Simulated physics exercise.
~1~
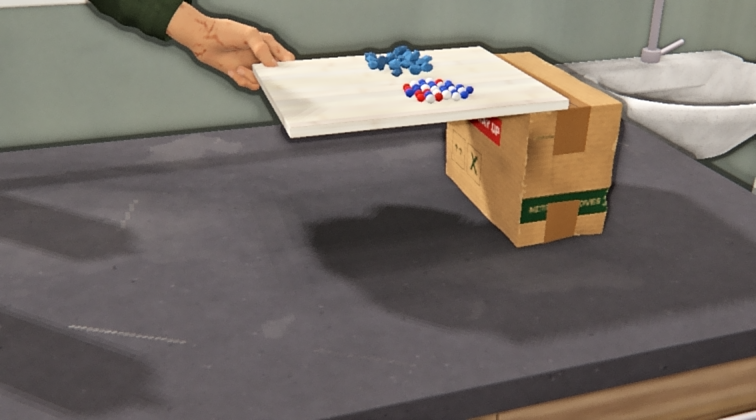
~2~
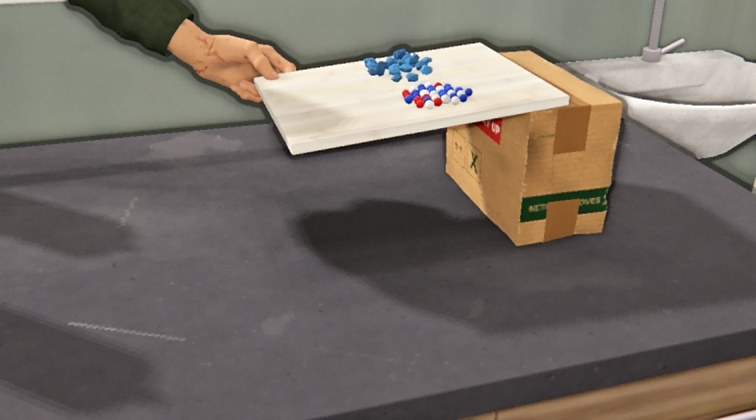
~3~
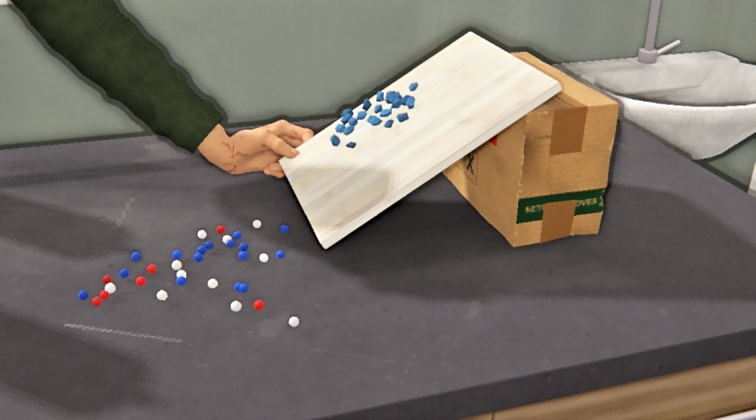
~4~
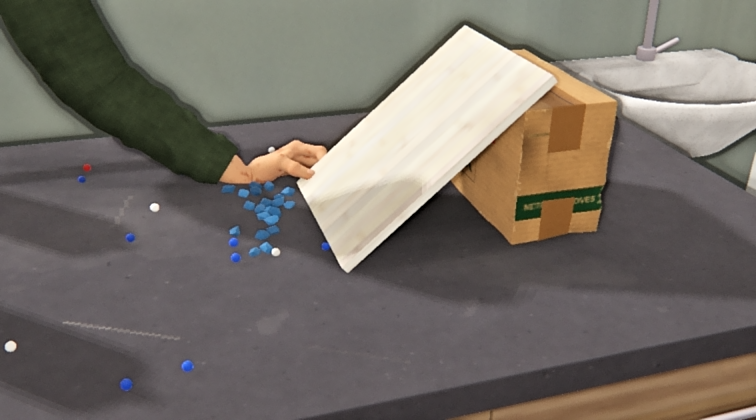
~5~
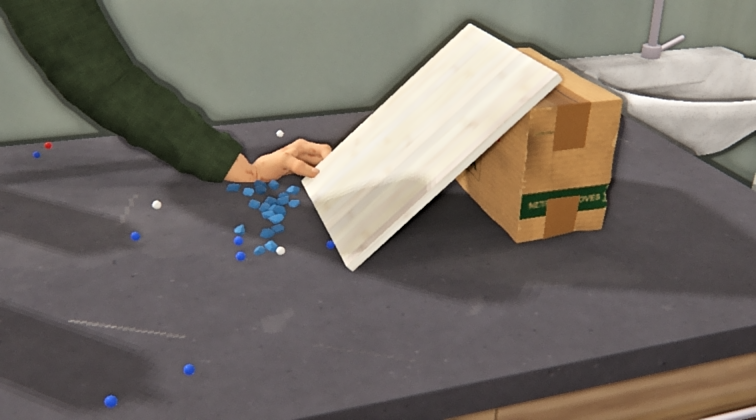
A board lowered by hand spills beads far across the counter, then blue chunks close by.
